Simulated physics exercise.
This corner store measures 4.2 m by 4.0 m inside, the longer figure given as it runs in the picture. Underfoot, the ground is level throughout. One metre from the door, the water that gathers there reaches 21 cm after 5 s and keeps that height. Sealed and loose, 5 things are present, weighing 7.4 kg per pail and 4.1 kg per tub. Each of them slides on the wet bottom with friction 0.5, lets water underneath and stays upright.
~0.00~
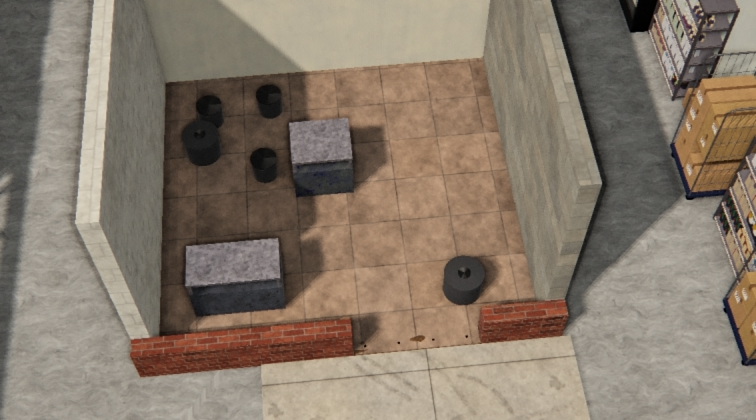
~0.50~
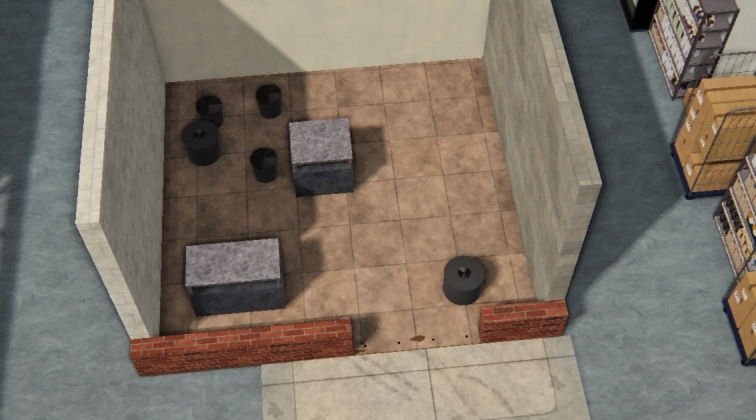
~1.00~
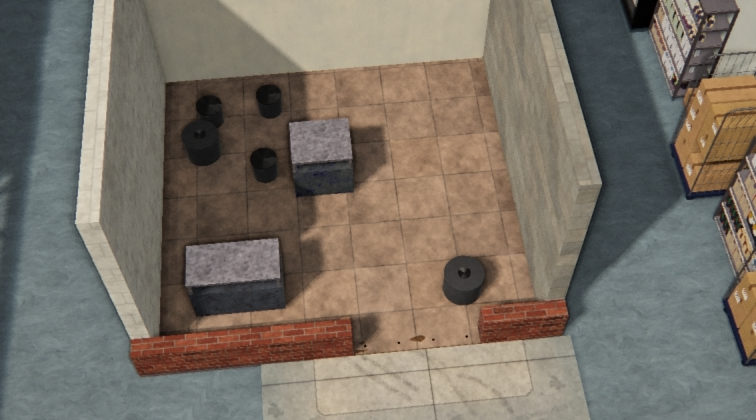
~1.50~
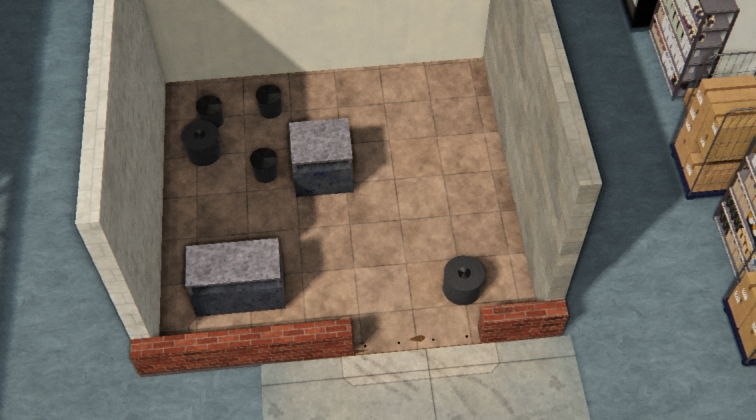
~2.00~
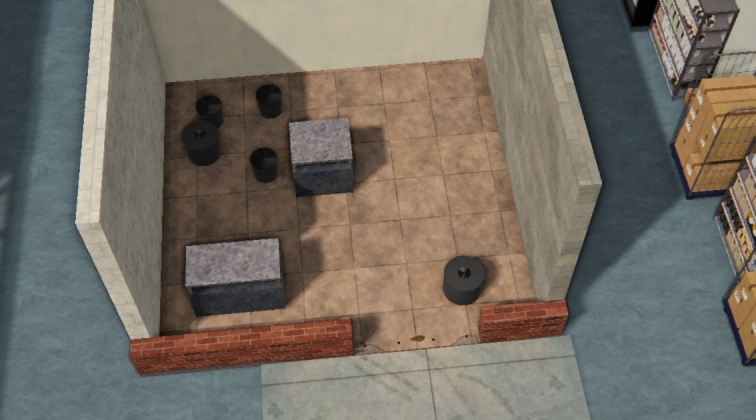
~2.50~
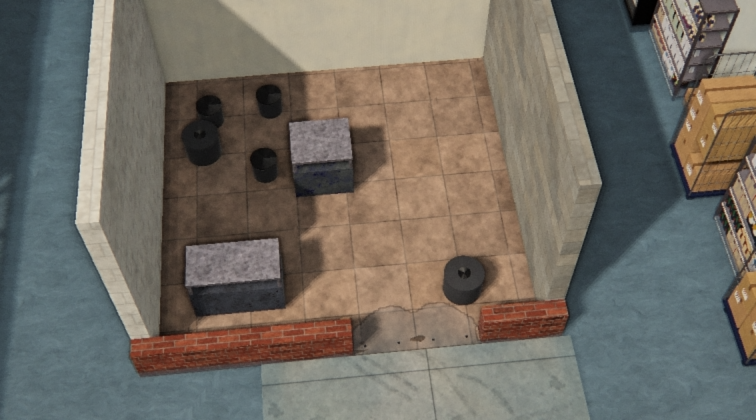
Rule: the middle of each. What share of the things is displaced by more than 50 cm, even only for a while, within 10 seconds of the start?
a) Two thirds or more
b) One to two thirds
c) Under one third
Option c: Under one third.
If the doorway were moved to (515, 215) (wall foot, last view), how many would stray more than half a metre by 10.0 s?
Then it comes to 2 of them.
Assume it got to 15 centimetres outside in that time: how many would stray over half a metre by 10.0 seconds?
Under that setup the answer is 1.
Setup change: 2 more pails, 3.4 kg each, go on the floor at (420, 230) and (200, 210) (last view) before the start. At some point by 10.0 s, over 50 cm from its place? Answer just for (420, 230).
The answer is beyond the limit.
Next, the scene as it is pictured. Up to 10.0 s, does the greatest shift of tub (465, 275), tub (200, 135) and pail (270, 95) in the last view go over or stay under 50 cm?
Taking them in turn, the first is beyond the limit, the second within the limit and the third within the limit.
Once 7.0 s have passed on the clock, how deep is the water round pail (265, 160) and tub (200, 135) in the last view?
Some 2 cm at the first, some 2 cm at the second.
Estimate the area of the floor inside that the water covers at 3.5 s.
At that time the wet patch spans about 1.5 m2.
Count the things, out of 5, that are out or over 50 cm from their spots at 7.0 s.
The number comes to 1.
After 3.5 s 0 of 5 are over 50 cm from their spots; 0 afloat.
After 4.5 s 0 of 5 are over 50 cm from their spots; 0 afloat.
After 7.0 s 1 of 5 are over 50 cm from their spots; 1 afloat.
After 10.0 s 1 of 5 are over 50 cm from their spots, and 1 have been at some point; 2 afloat.
